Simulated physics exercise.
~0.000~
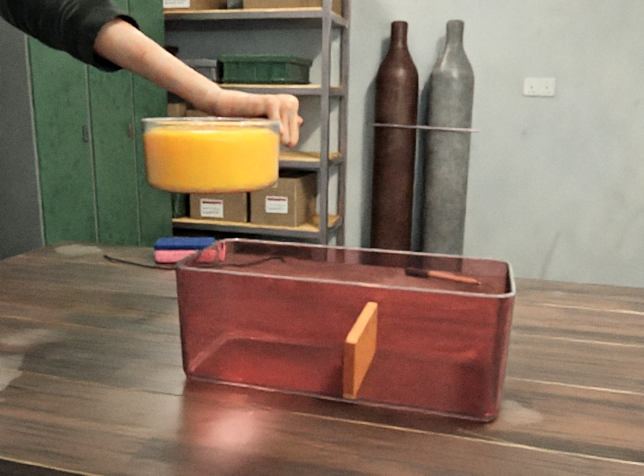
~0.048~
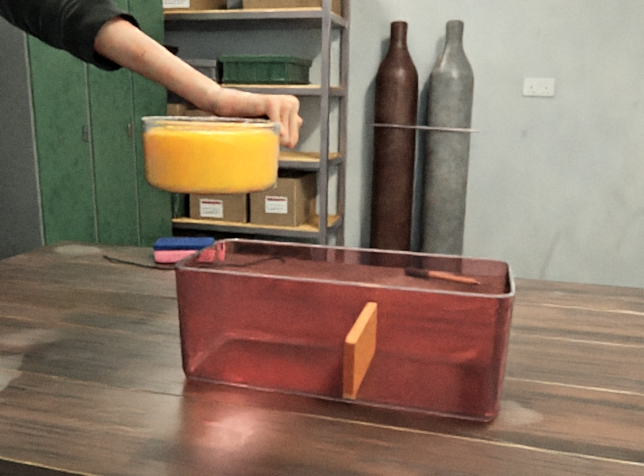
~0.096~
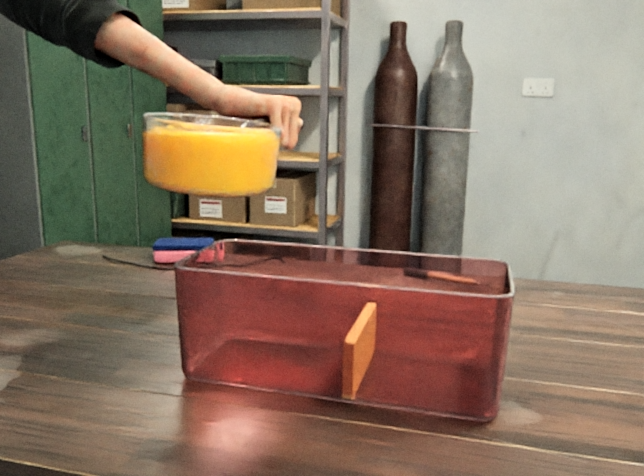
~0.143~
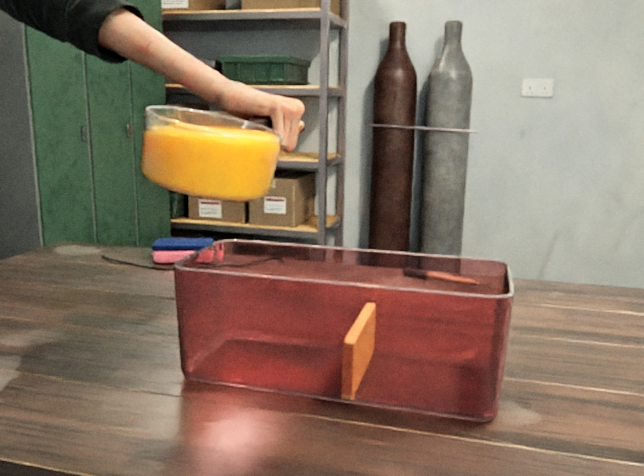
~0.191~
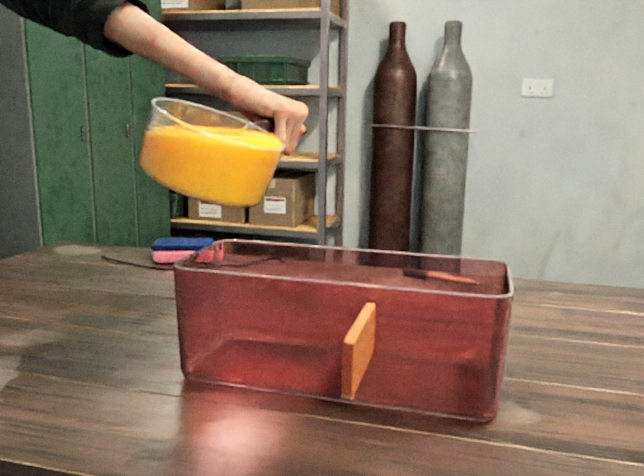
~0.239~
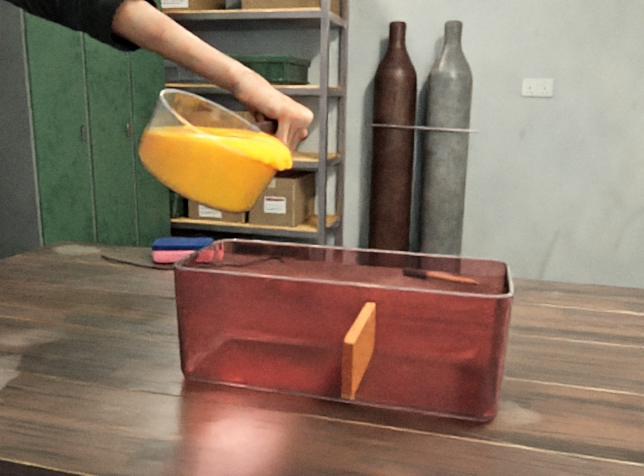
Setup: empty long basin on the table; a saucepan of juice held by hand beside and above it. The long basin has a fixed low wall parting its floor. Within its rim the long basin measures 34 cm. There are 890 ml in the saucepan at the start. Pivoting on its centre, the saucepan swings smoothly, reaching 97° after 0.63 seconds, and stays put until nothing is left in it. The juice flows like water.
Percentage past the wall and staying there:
4 percent.
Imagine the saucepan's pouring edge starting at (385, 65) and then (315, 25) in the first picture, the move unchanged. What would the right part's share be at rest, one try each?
Near 90 in a hundred on the first go and near 65 in a hundred on the second.
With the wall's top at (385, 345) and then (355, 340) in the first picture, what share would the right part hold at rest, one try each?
The first gives near 20 per cent and the second near 15 per cent.
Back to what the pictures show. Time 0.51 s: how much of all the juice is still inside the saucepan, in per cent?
About 28 per cent.
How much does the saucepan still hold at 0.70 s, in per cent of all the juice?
7 per cent or thereabouts.
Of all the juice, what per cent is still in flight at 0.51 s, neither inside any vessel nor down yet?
Close to 34 per cent, I'd say.
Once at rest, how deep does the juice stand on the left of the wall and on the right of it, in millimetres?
On the left it stands about 34 mm, on the right about 2 mm.
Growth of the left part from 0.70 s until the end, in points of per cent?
Roughly 8 percent.
After 0.51 s the tilt is 88° and 28 per cent is still to pour, 37 is left of the wall and 0 right of it.
After 0.70 s the tilt is 97° and 7 per cent is still to pour, 85 is left of the wall and 1 right of it.
After 0.91 s the tilt is 97° and 2 per cent is still to pour, 91 is left of the wall and 4 right of it.
After 1.13 s the tilt is 97° and 0 per cent is still to pour, 93 is left of the wall and 4 right of it.
In the end 93 per cent lies left of the wall, 4 right of it and 2 outside.
